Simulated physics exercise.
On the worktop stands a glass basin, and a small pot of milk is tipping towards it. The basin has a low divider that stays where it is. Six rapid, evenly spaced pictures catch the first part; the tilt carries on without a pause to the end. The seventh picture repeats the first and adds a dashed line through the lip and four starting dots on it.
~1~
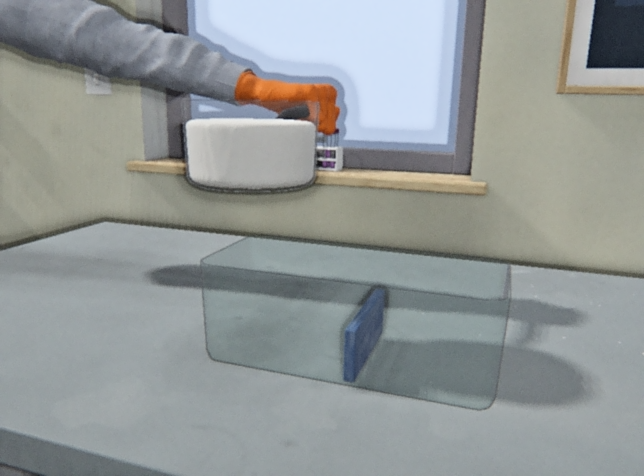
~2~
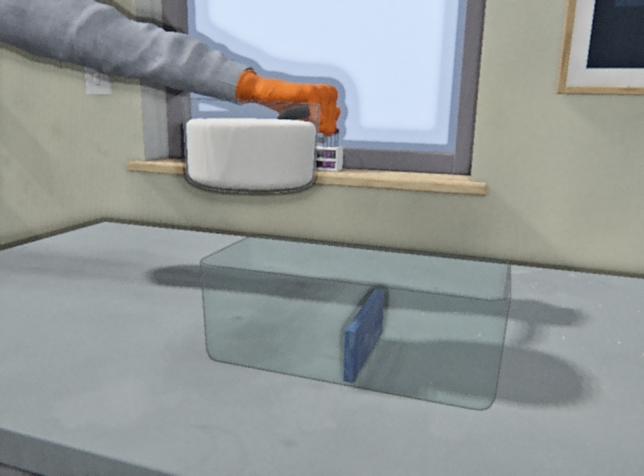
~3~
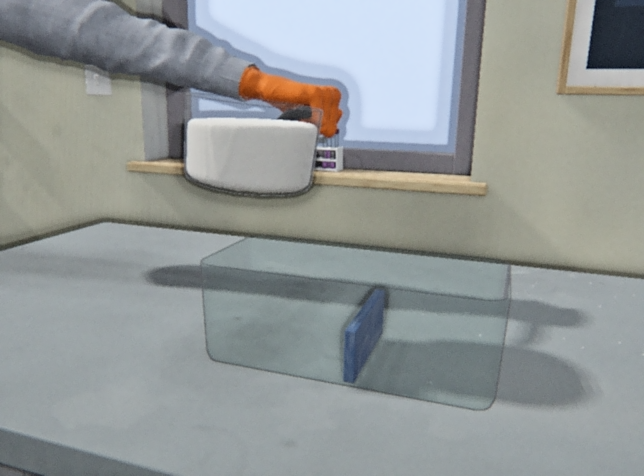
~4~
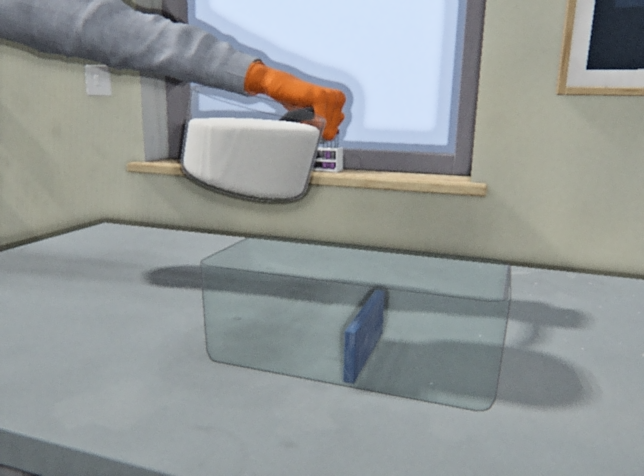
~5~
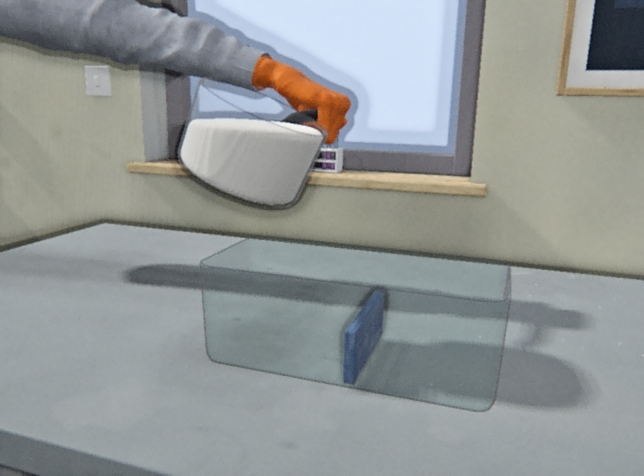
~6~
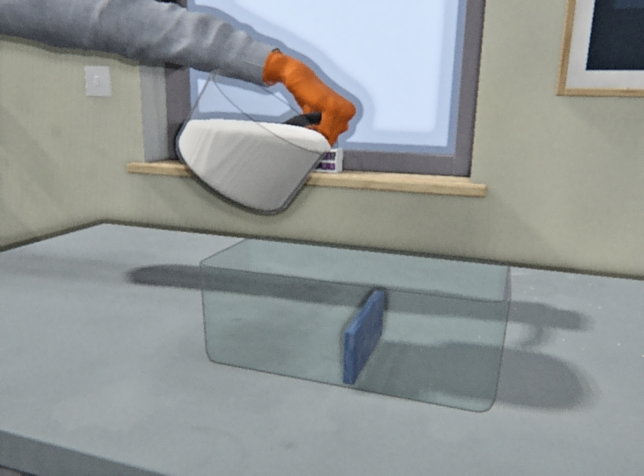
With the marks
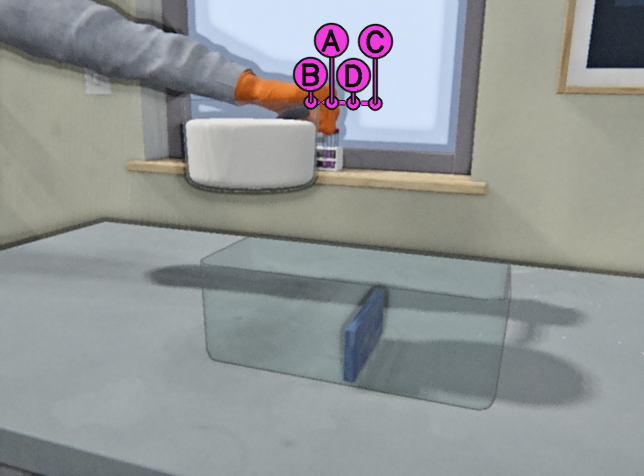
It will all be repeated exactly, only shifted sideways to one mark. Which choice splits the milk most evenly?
The best place is A.
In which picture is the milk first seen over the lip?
Picture 6.
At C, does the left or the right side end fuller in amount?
The right side.
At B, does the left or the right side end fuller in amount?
The left side.
On the marked copy, A at (331, 102); B at (310, 102); C at (375, 103); D at (353, 103).
For place A, about 47 % ends left of the wall and 52 % right of it.
For place B, about 76 % ends left of the wall and 21 % right of it; 4 % is lost outside.
For place C, about 13 % ends left of the wall and 85 % right of it.
For place D, about 20 % ends left of the wall and 77 % right of it.
